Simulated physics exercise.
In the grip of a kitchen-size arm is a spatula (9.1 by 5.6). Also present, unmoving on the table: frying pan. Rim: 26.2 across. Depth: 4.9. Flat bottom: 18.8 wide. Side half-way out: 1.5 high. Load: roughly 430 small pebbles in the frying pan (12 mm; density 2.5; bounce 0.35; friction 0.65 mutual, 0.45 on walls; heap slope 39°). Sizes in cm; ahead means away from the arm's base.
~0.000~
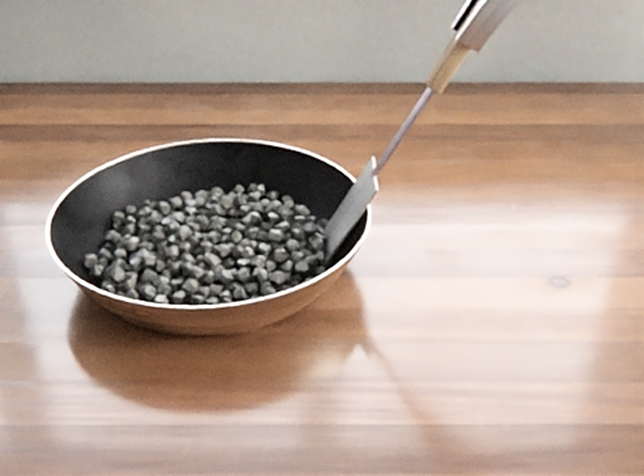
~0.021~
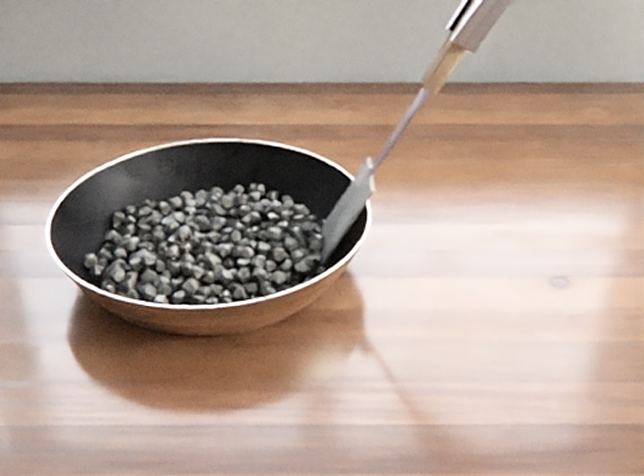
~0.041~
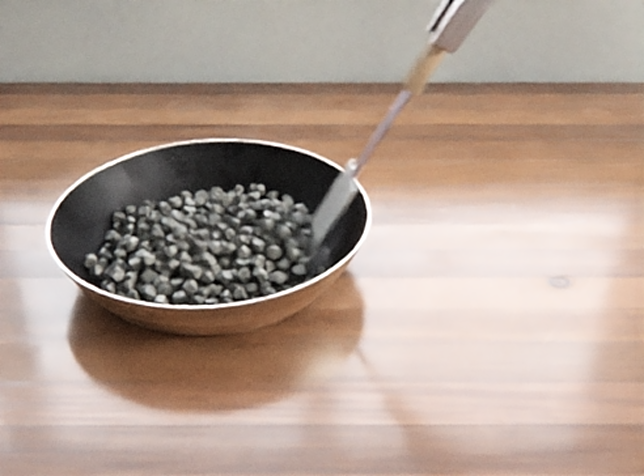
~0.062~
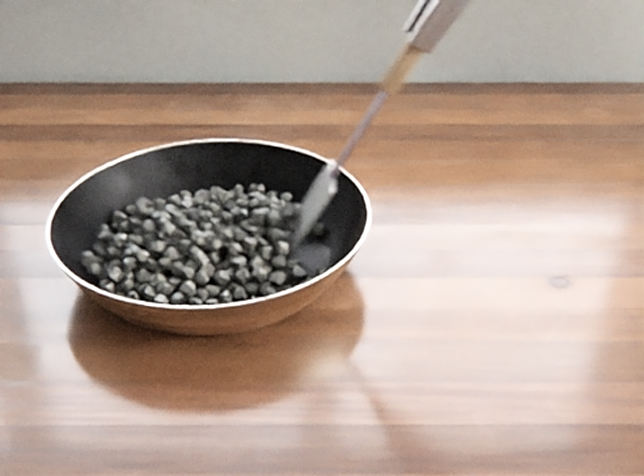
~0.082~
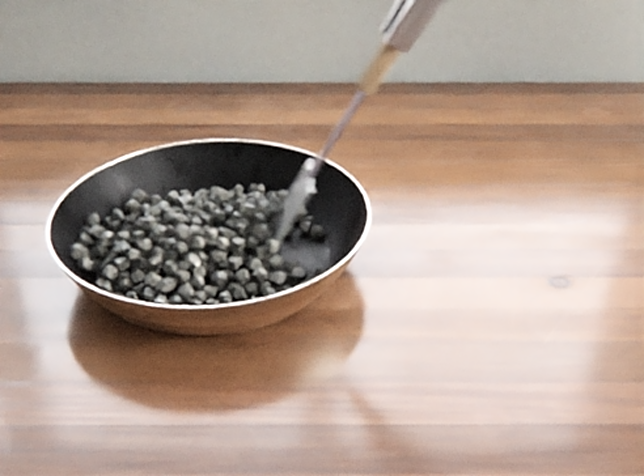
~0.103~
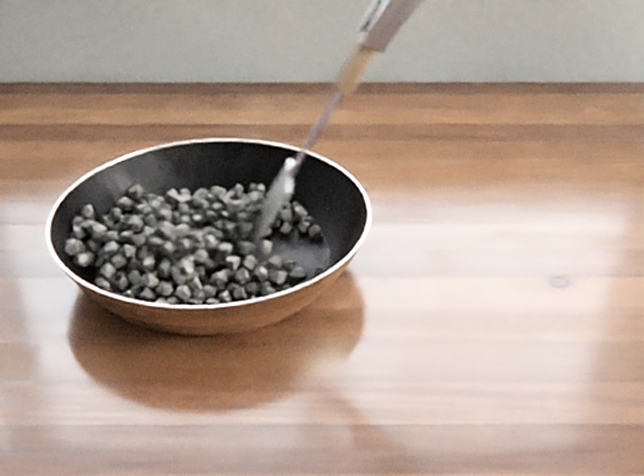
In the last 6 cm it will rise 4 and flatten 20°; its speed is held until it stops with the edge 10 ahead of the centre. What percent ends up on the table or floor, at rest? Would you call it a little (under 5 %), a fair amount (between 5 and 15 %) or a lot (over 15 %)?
A lot, over 15 %.
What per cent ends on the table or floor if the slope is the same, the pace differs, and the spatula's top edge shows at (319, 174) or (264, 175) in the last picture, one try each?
Respectively, some 15 and 25 per cent.
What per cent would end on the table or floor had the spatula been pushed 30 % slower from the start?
About 10 in a hundred.
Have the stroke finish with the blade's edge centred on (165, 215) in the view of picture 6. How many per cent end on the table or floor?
About 0 per cent.
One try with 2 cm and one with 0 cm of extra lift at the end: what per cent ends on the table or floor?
Roughly 15 per cent, then 10 per cent.
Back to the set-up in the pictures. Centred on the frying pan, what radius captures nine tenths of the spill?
Some 30 cm.
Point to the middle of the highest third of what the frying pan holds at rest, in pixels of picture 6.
Centre: Roughly (128, 245).
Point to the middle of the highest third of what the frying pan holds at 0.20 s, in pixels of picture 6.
It is centred at about (110, 221).
After 0.15 s, sloping 61°, highest piece 6 above the table; 431 in the frying pan.
After 0.20 s, sloping 54°, highest piece 7 above the table; 431 in the frying pan.
After 0.43 s, sloping 41°, highest piece 12 above the table; 343 in the frying pan, 47 on the table or floor, 41 on the blade or in flight.
After 1.48 s, sloping 41°, highest piece 6 above the table; 344 in the frying pan, 87 on the table or floor.
In the end, 344 in the frying pan, 87 on the table or floor. That is 20 % on the table or floor.
